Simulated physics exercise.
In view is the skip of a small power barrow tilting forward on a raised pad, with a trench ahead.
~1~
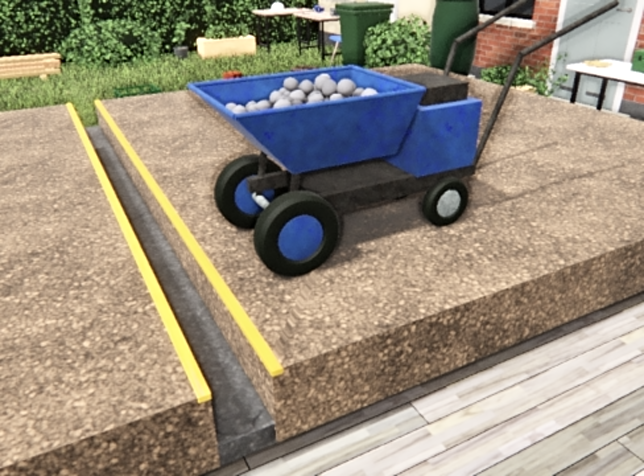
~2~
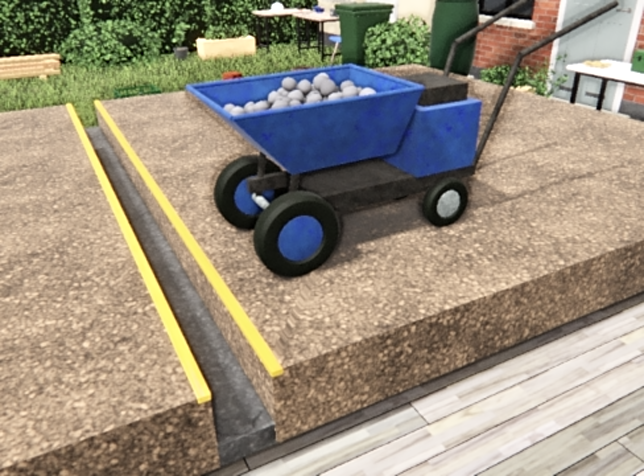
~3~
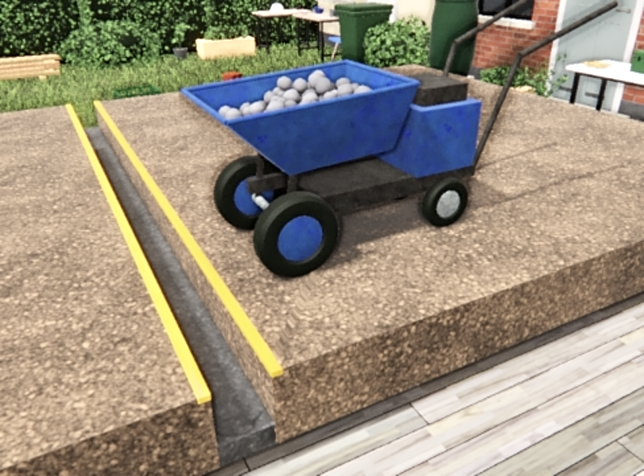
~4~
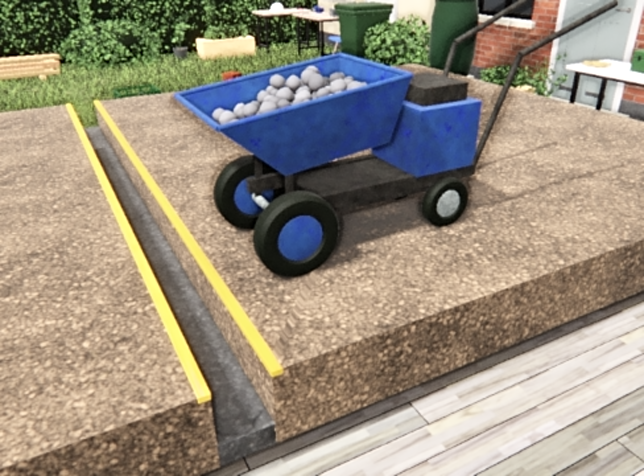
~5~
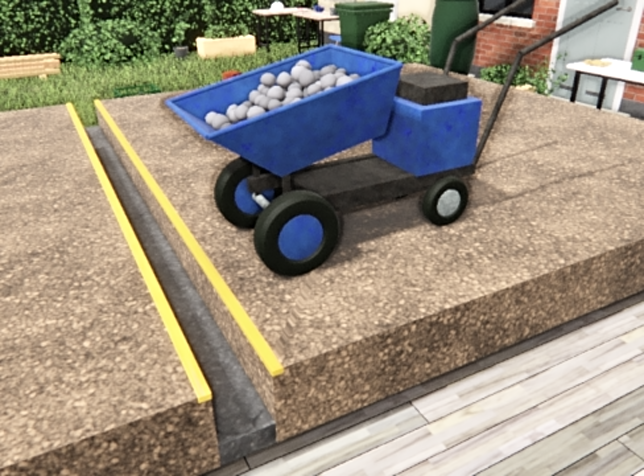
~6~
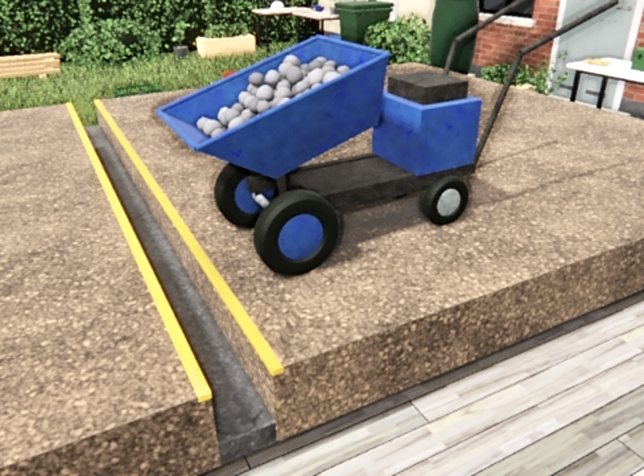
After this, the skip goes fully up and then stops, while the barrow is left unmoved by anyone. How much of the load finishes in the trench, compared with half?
Less than half of it.
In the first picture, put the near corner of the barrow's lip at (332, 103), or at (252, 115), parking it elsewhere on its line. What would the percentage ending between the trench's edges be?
That works out to 60 per cent for the first position and 10 per cent for the second.
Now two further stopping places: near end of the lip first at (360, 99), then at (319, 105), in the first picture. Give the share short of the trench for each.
The first position yields around 40 per cent; the second yields around 10 per cent.
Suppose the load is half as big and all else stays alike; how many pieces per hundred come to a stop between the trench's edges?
I'd put it at about 0 per cent.
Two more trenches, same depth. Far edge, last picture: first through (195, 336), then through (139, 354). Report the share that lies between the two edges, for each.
Close to 0 per cent in the first, close to 50 per cent in the second.
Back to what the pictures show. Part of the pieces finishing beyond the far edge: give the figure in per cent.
It works out to close to 65 per cent.
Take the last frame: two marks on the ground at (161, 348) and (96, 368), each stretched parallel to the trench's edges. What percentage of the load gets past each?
I'd say some 60 in a hundred, and after that 20 in a hundred.
Soon, skip tipped steeply; all in the skip.
A while on, skip tipped steeply; most in the skip; about a quarter beyond it; a stray few falling.
Towards the end, skip tipped right over; about a third in the skip; about two thirds beyond it.
Finally, skip tipped right over; about a third in the skip; a stray few in or heaped over the trench; about two thirds beyond it.
